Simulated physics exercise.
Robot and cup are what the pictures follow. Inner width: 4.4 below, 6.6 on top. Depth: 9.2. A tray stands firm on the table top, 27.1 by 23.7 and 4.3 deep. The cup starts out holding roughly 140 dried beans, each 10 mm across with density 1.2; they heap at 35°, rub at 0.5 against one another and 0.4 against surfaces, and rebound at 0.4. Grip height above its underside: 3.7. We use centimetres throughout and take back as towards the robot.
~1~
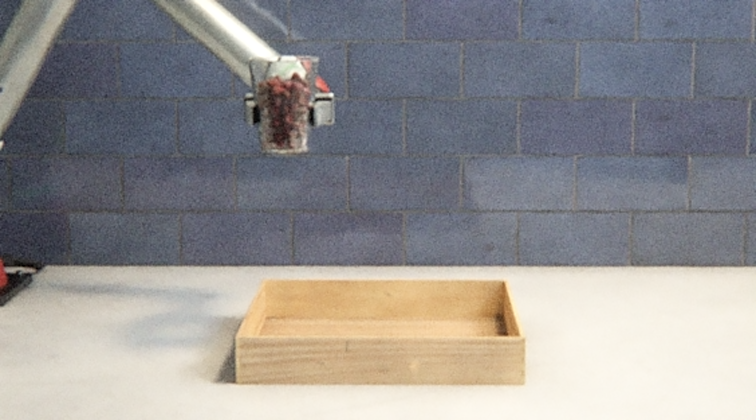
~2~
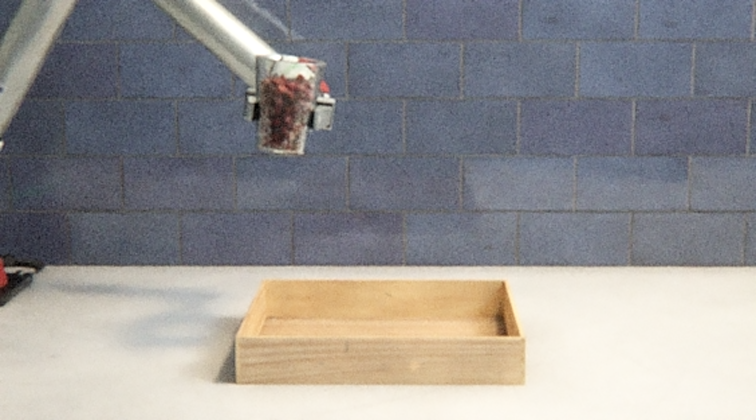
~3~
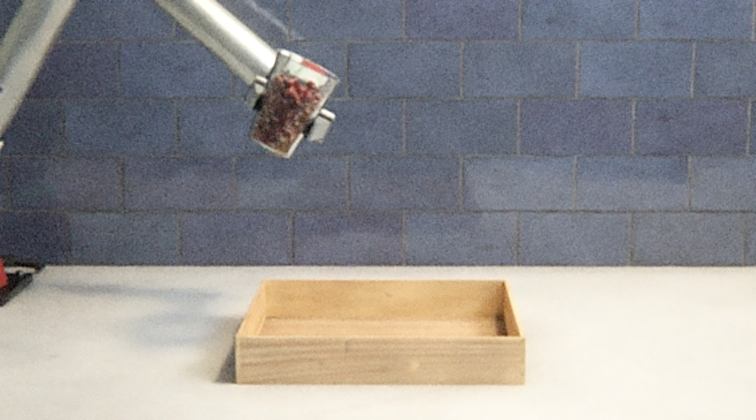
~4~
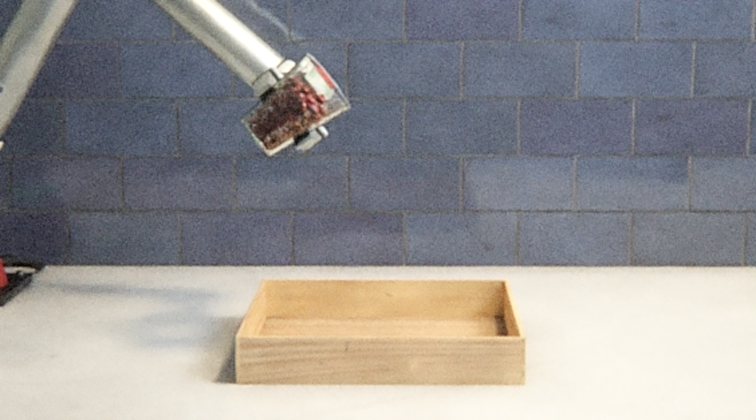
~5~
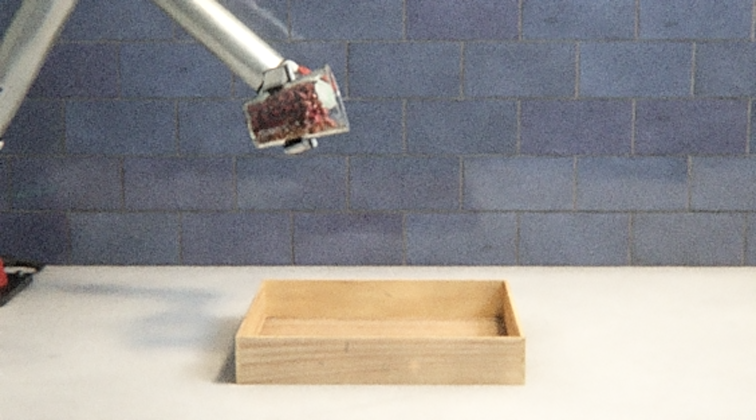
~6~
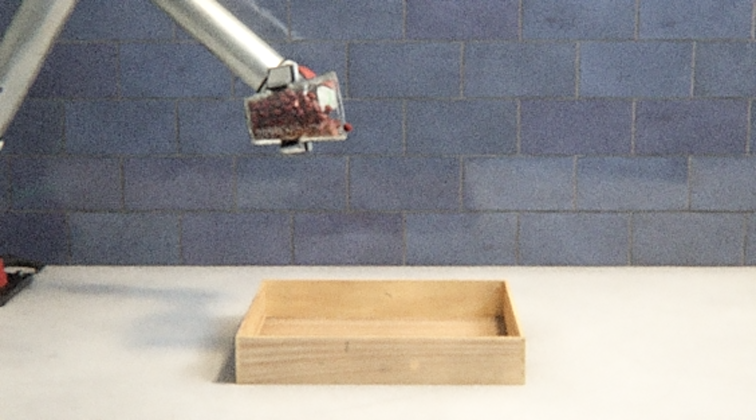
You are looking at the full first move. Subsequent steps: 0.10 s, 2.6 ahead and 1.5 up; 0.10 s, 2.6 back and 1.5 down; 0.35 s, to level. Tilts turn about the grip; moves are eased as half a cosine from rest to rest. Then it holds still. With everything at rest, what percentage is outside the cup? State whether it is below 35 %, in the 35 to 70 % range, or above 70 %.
It is in the 35 to 70 % range.
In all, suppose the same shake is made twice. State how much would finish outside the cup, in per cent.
Estimate: Around 70 %.
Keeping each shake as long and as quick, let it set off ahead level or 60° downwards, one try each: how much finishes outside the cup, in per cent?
First try about 40 %, second try about 5 %.
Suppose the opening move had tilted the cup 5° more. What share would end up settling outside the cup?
Around 60 in a hundred, I'd say.
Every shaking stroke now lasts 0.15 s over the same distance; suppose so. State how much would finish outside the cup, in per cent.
It would come to around 15 %.
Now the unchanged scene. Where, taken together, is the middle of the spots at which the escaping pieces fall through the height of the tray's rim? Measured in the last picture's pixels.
Their middle sits near (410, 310).
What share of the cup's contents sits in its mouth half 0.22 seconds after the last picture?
Mouth half: Close to 85 per cent.
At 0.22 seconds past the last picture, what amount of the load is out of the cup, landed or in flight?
Share gone by then: Close to 35 %.
Then, 0.22 s after the last picture, tilted 79° forward, highest piece 26 above the table; 94 in the cup, 1 in the tray, 47 in flight or on a rim.
Then, 0.44 s after the last picture, tilted 18° forward, highest piece 30 above the table; 72 in the cup, 63 in the tray, 7 in flight or on a rim.
Then, 0.75 s after the last picture, level, highest piece 26 above the table; 72 in the cup, 70 in the tray.
Then, 1.80 s after the last picture, level, highest piece 26 above the table; 72 in the cup, 70 in the tray.
Final count, 72 in the cup, 70 in the tray. That is 49 % outside the cup.
